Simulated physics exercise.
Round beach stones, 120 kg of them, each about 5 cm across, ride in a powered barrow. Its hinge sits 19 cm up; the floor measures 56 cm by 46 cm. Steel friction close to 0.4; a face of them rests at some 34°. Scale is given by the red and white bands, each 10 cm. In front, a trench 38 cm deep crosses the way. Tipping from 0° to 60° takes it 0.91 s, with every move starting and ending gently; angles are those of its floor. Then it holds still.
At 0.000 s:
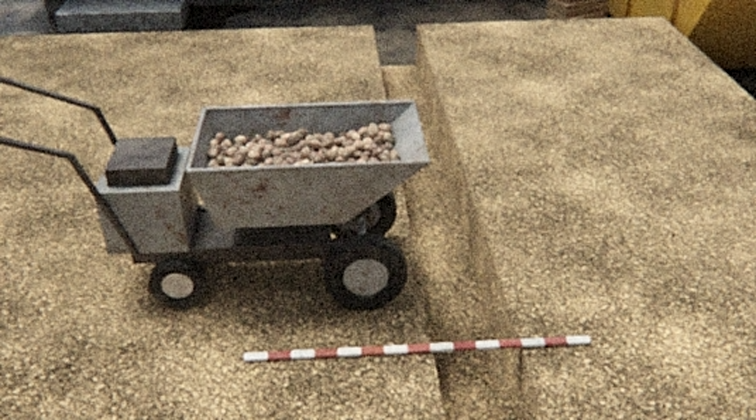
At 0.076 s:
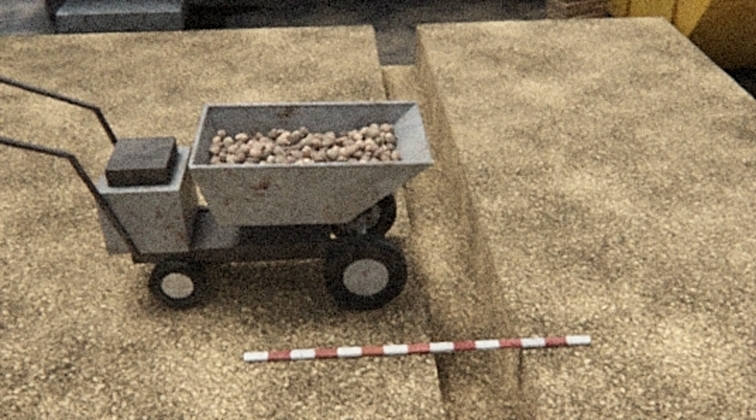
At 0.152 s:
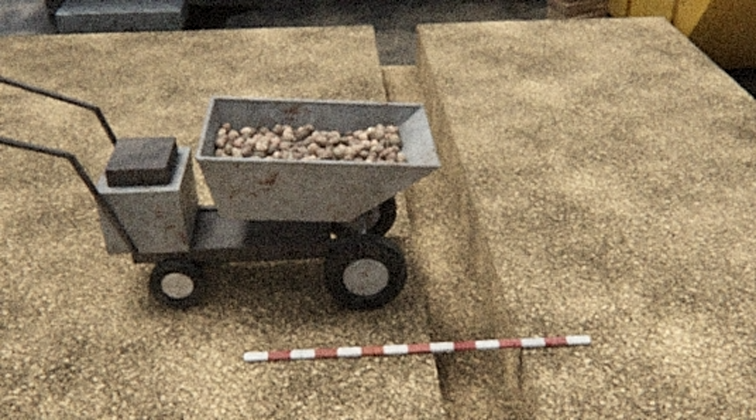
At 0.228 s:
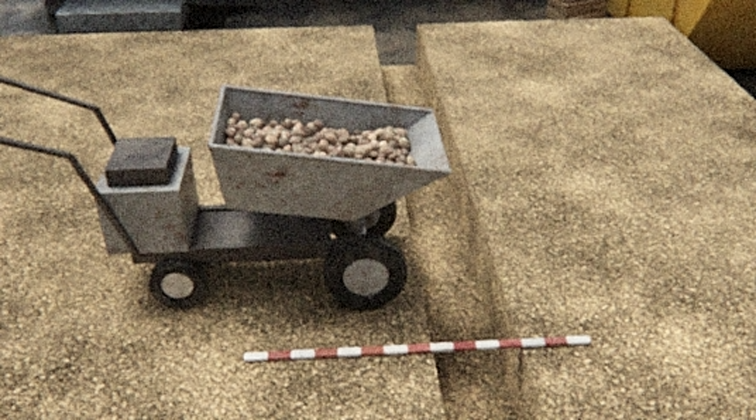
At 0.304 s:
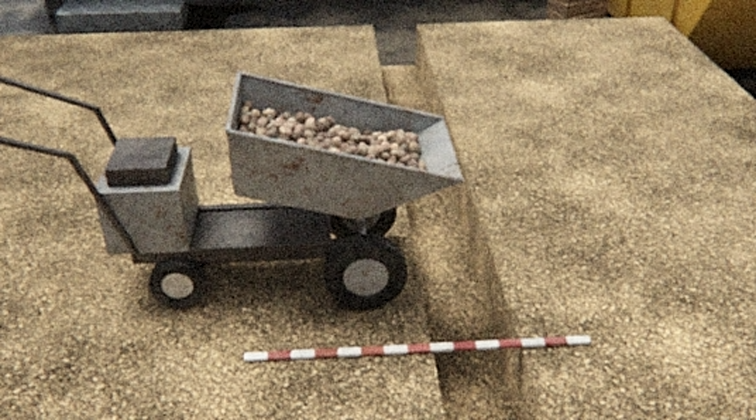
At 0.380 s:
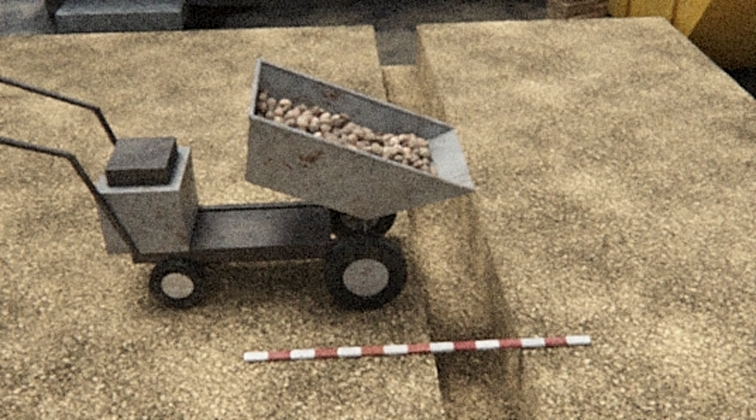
A gray tray of round stones tilts steadily down to the right on a wheeled barrow.
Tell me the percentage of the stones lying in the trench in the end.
Close to 10 %.
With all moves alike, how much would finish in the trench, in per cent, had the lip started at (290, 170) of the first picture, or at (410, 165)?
Near 90 then near 25 percent.
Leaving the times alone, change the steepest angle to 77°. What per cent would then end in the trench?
Trench share: Approx. 5%.
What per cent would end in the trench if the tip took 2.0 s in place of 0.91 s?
Probably about 15 in a hundred.
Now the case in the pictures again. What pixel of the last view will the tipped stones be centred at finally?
The tipped stones centre close to (559, 259).
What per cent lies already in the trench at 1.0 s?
By then, around 0 percent.
After 0.7 s the floor is at 50°; 100 % in the tray; the foremost stones are at (477, 210).
After 1.0 s the floor is at 60°; 82 % in the tray, 18 % past the trench; the foremost stones are at (563, 269).
After 1.4 s the floor is at 60°; 29 % in the tray, 71 % past the trench; the foremost stones are at (666, 246).
After 3.3 s the floor is at 60°; 0 % in the tray, 10 % in the trench, 90 % past the trench; the foremost stones are past the picture's edge.
